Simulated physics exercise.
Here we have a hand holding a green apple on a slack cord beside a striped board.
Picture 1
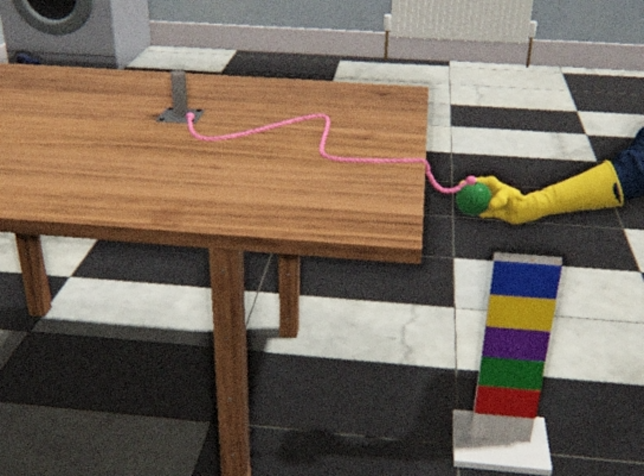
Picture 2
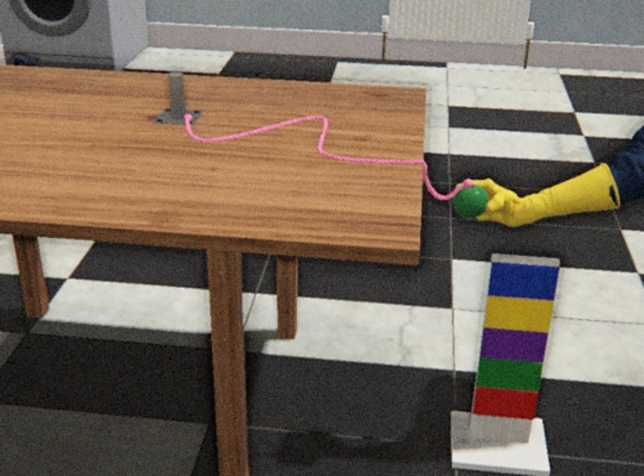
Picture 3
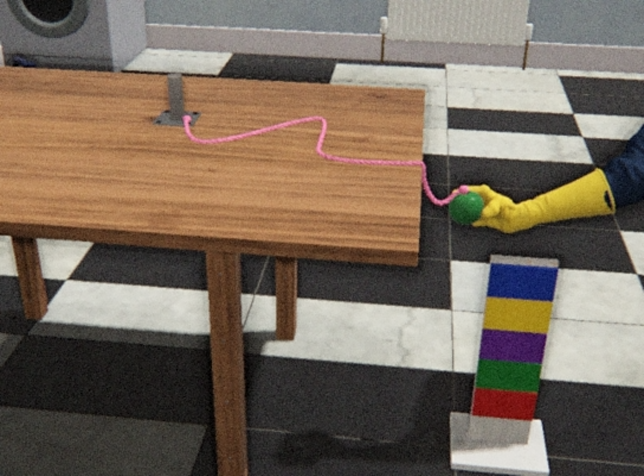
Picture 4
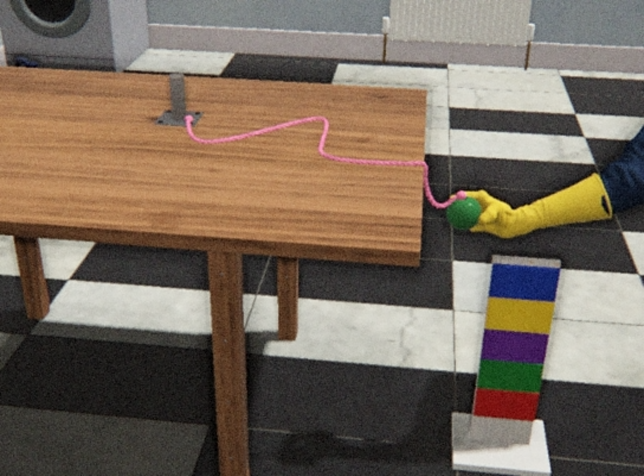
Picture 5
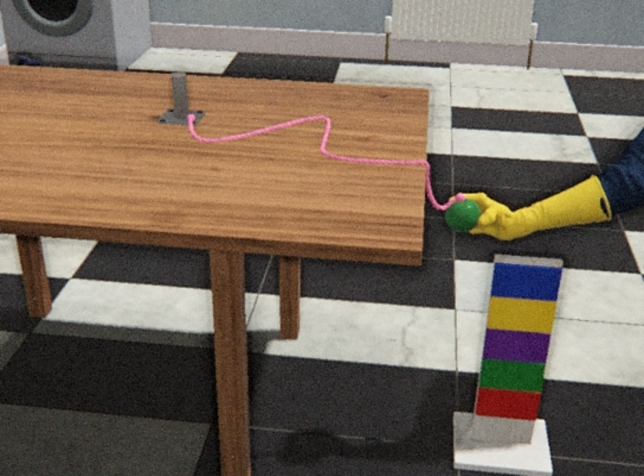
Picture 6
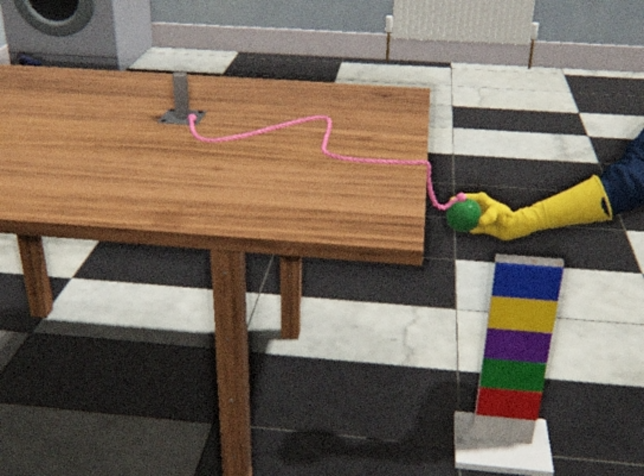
At the start, a hand in a yellow glove holds a green ball on a slack pink cord just off the right edge of a wooden table, above and left of a striped board. The hand shifts the ball slightly left and down, then stays nearly still, the cord remaining slack across the tabletop.
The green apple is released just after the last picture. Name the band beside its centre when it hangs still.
Its middle rests at the green band.
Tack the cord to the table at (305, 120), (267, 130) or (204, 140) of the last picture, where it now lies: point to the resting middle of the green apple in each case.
Try by try, around (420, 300), (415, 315) and (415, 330).
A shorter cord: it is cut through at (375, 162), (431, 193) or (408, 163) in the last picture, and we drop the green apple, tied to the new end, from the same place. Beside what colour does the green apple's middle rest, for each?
One after the other, blue; purple; yellow.
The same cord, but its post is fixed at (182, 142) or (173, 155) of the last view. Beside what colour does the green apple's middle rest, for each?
One after the other, red; red.
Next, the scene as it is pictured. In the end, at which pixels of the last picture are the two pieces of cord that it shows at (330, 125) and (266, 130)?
About (406, 147), and the other about (314, 134).
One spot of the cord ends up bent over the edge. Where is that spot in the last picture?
That spot is around (328, 134).
A little later, apple near (448, 329); level with purple.
Next, apple near (403, 351); level with green.
Later still, apple near (415, 359); level with green.
When it is over, apple near (410, 357); level with green. The green one.
